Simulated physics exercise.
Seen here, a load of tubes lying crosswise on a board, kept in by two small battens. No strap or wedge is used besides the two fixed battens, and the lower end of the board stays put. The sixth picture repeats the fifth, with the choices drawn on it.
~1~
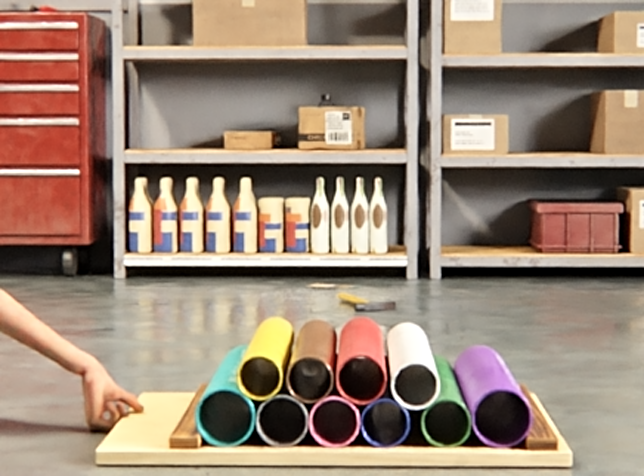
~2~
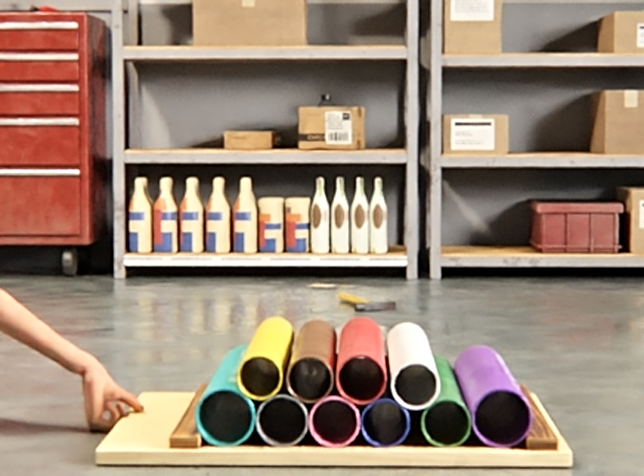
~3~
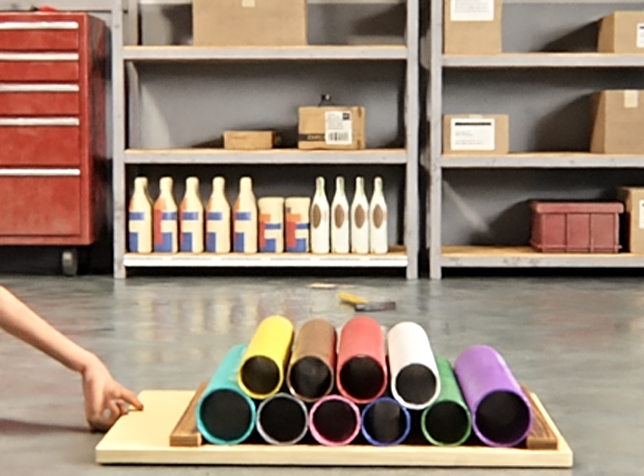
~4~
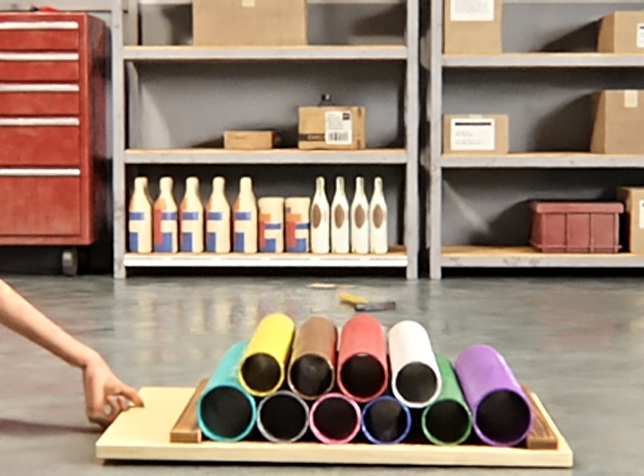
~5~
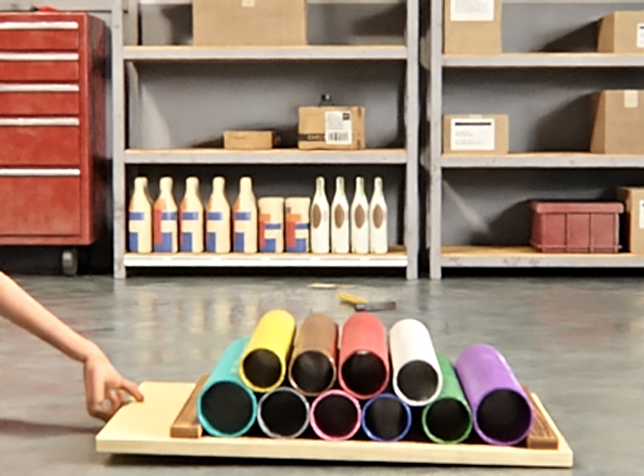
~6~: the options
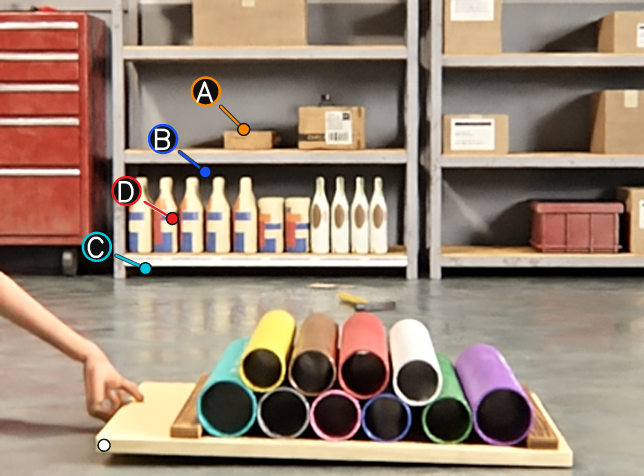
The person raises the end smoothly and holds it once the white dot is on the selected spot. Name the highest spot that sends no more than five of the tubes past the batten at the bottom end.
C is the limit.
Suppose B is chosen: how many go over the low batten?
The count is ten.
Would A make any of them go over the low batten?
At A: Yes.
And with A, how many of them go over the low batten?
It comes to ten.
On the marked copy, A at (244, 130); B at (205, 172); C at (145, 268); D at (172, 218); the white dot at (104, 445).
With C. Early on, board at 15°.
Further on, board at 24°.
At the end, board at 24°, none over the low batten.
As for the rest, A ten over the low batten; B ten over the low batten; D ten over the low batten.
